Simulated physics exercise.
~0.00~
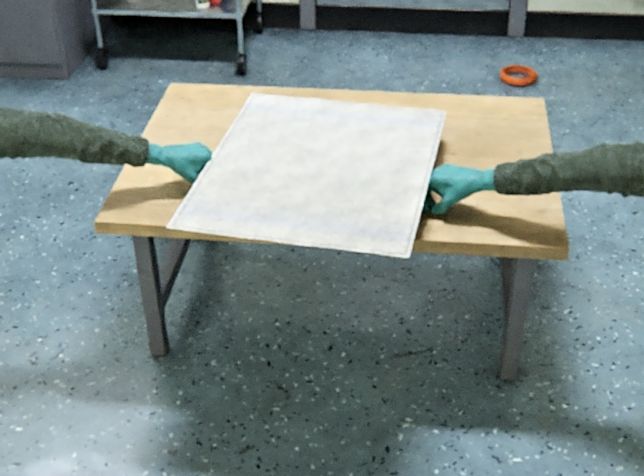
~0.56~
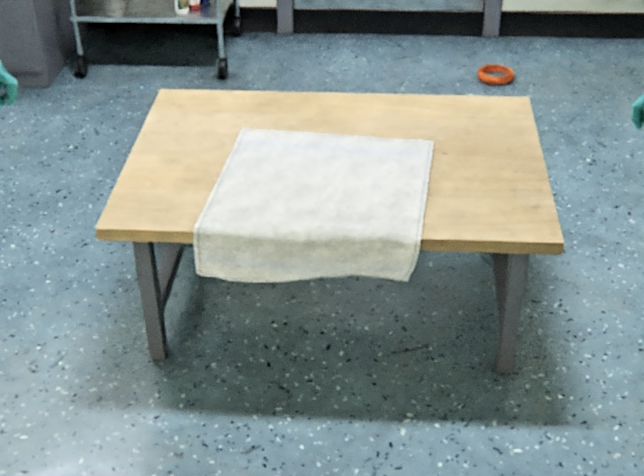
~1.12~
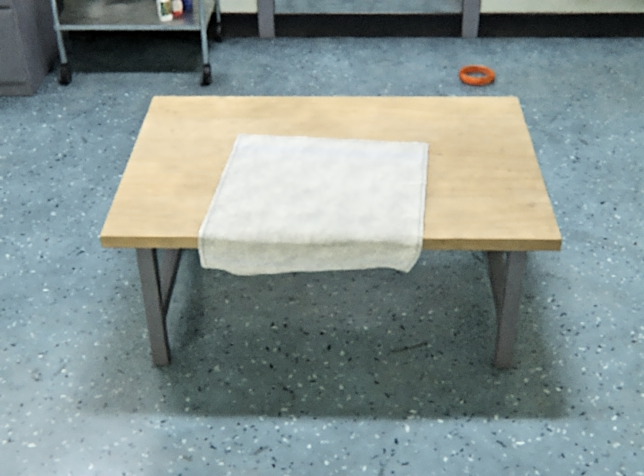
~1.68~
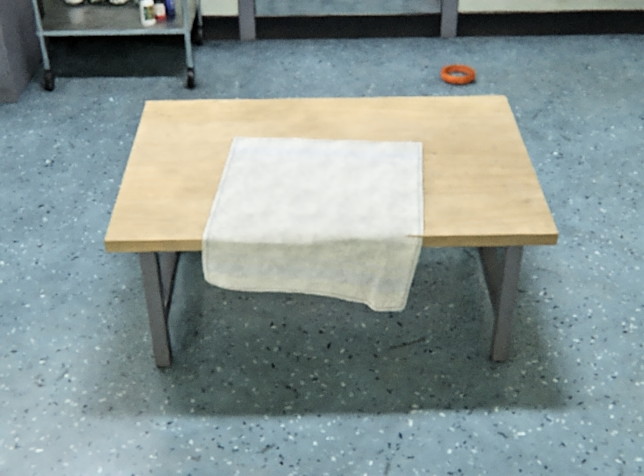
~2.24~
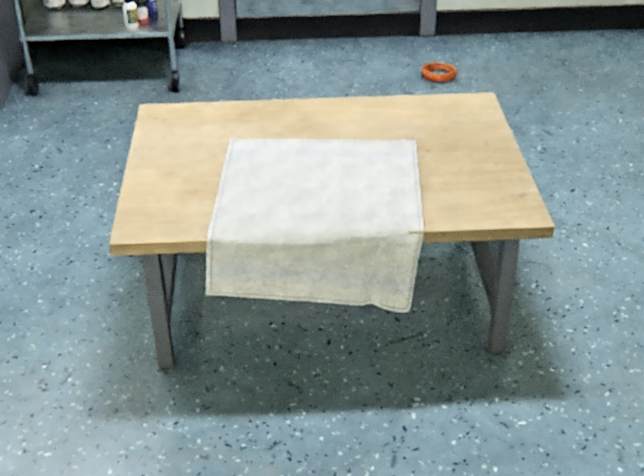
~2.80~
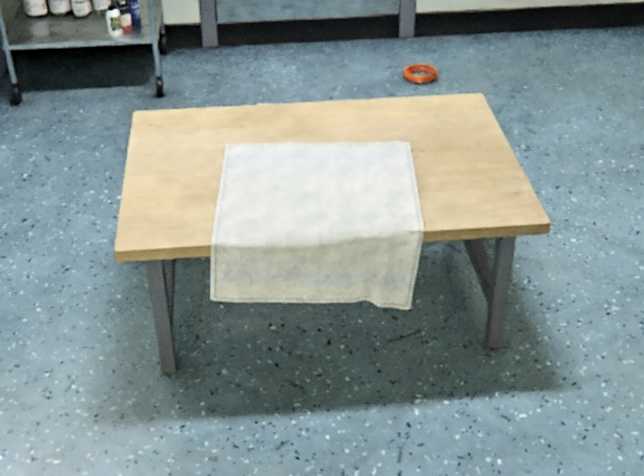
In a room with a speckled blue floor, two teal-gloved hands let go of a pale scarf over a wooden table and drew away. It dropped across the front edge, its hanging end swayed a little, and most of it stayed on top.
